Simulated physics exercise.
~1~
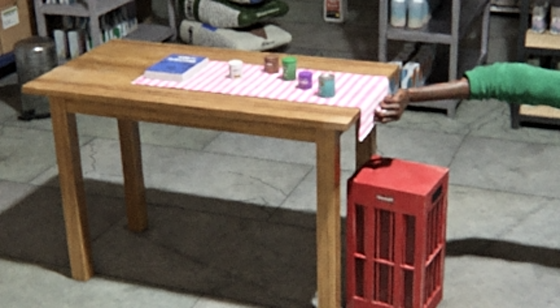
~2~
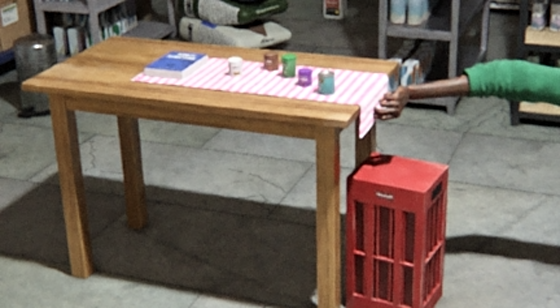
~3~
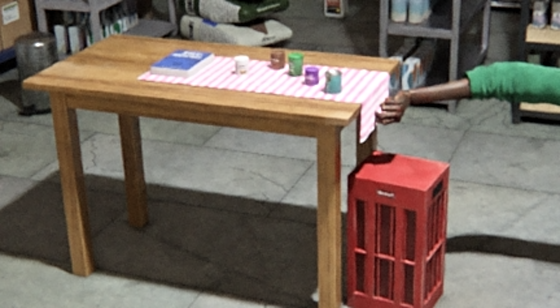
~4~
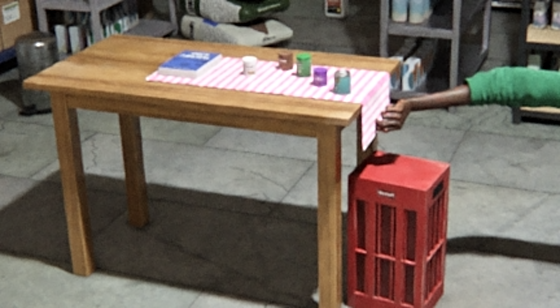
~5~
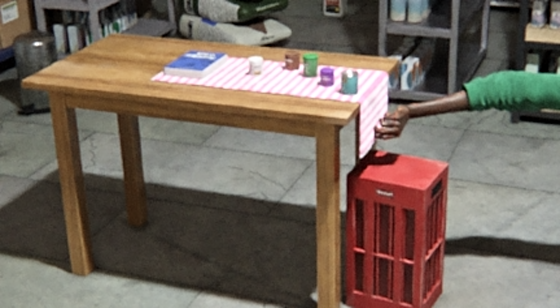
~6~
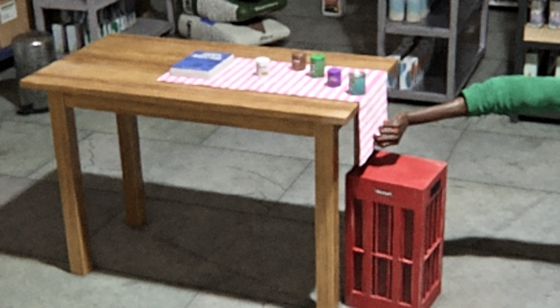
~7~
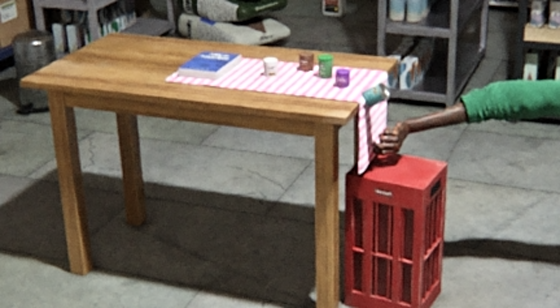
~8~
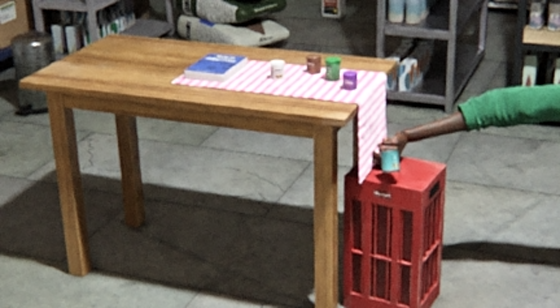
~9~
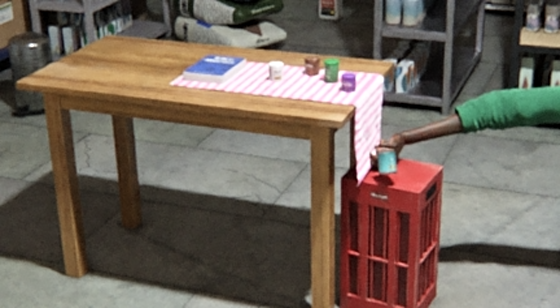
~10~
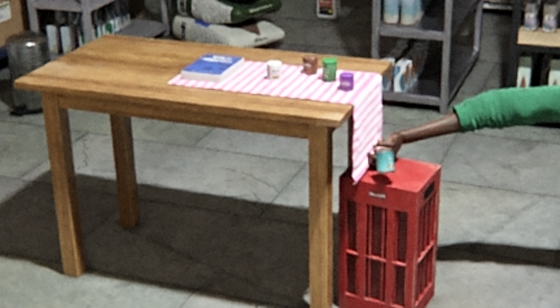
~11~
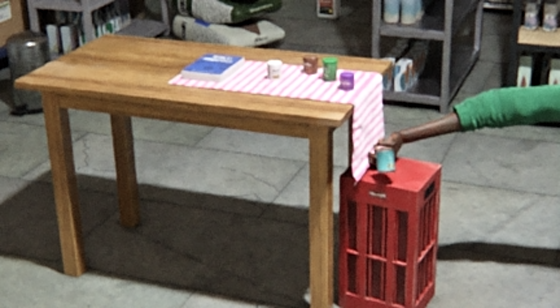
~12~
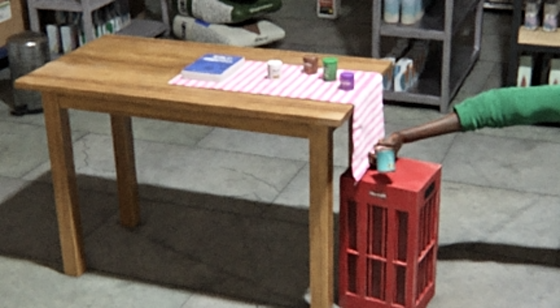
A pink striped cloth carrying a book and five small containers is drawn rightward along a wooden table by a hand until the turquoise can goes over the edge, ending on the red crate beside the hand, while the other items stay on the table.
